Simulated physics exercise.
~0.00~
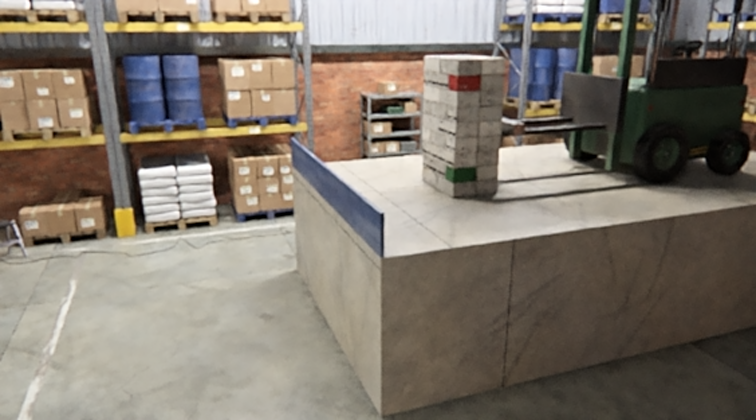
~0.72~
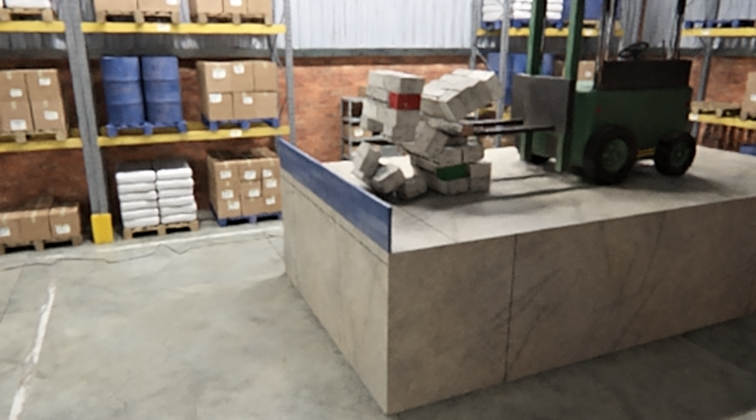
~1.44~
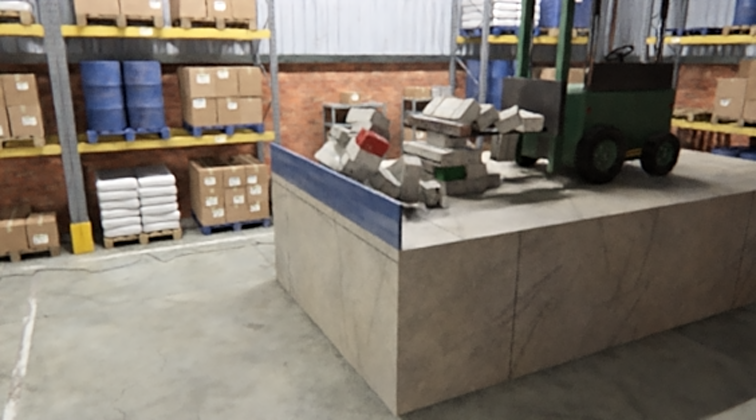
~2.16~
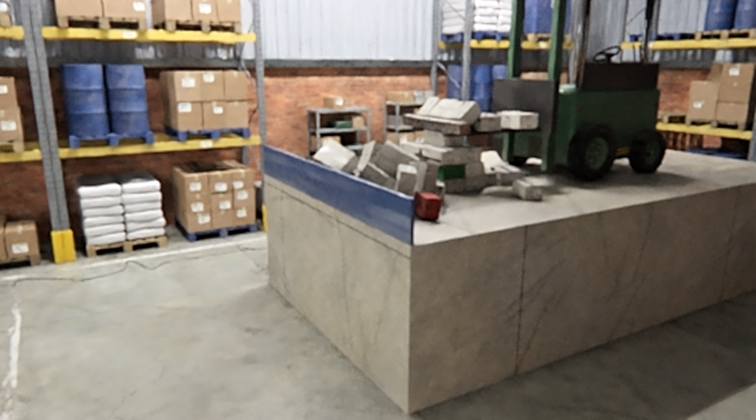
At the start, a tall, neat stack of pale parcels, one marked red and one green, stands on a raised deck in a store room, with a green lift truck behind it on the right. The forks push a beam leftward into the stack, which breaks apart as its upper part leans and parcels tumble toward the low blue board. The red parcel drops left with the falling pieces, then rolls down to the right. The beam stops while the last pieces settle. Finally, the parcels lie in a jumbled heap on the deck, the red one on its side near the board's near end, and none on the floor in view.
